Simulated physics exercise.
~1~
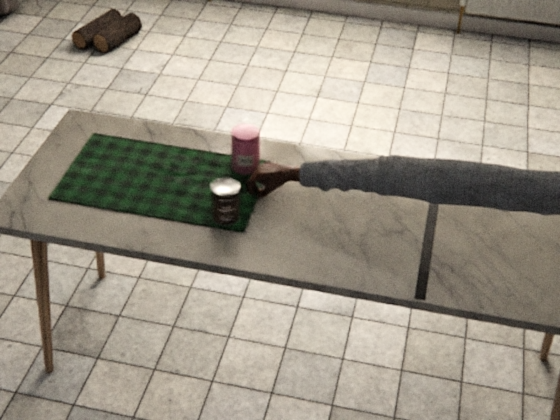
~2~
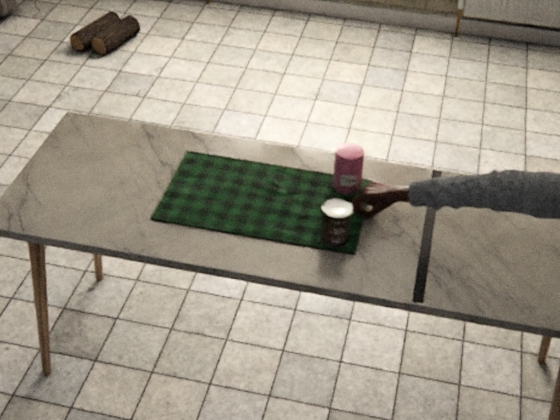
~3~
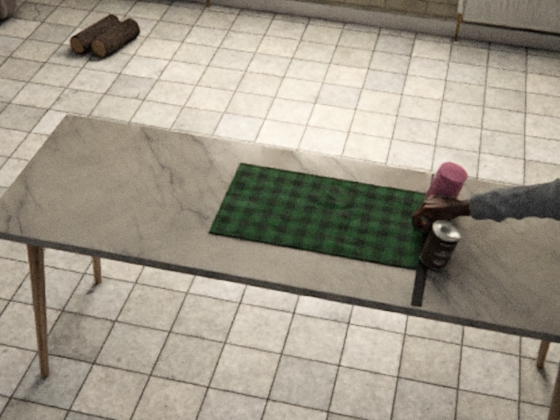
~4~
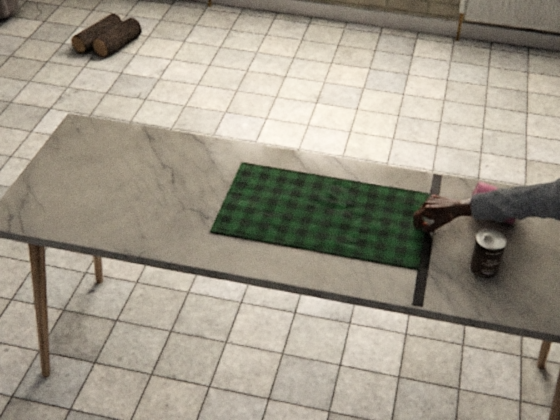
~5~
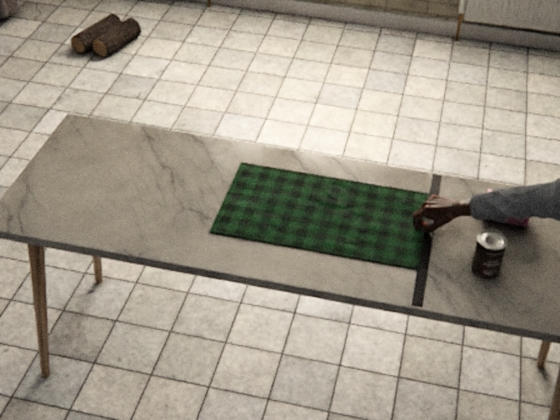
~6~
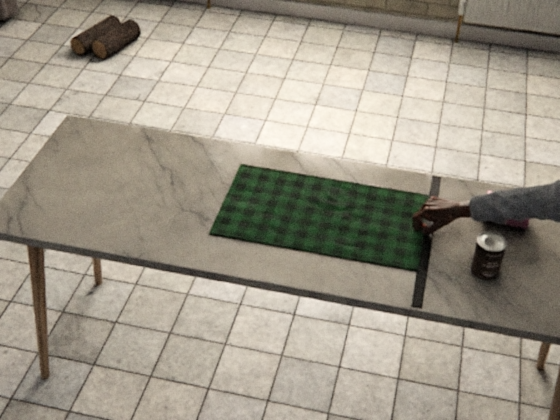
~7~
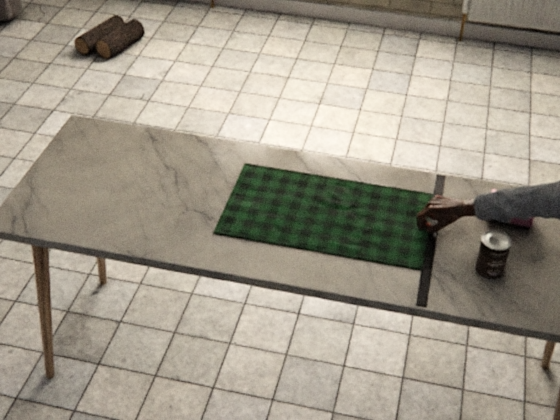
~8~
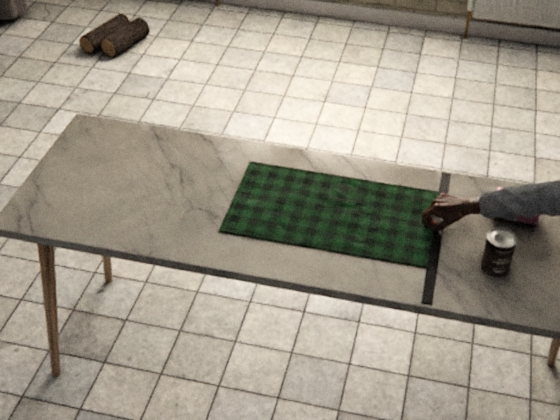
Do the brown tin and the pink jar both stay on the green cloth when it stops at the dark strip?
No, both slide off the cloth onto the table beyond the strip. The brown tin ends up standing, while the pink jar ends up on its side.
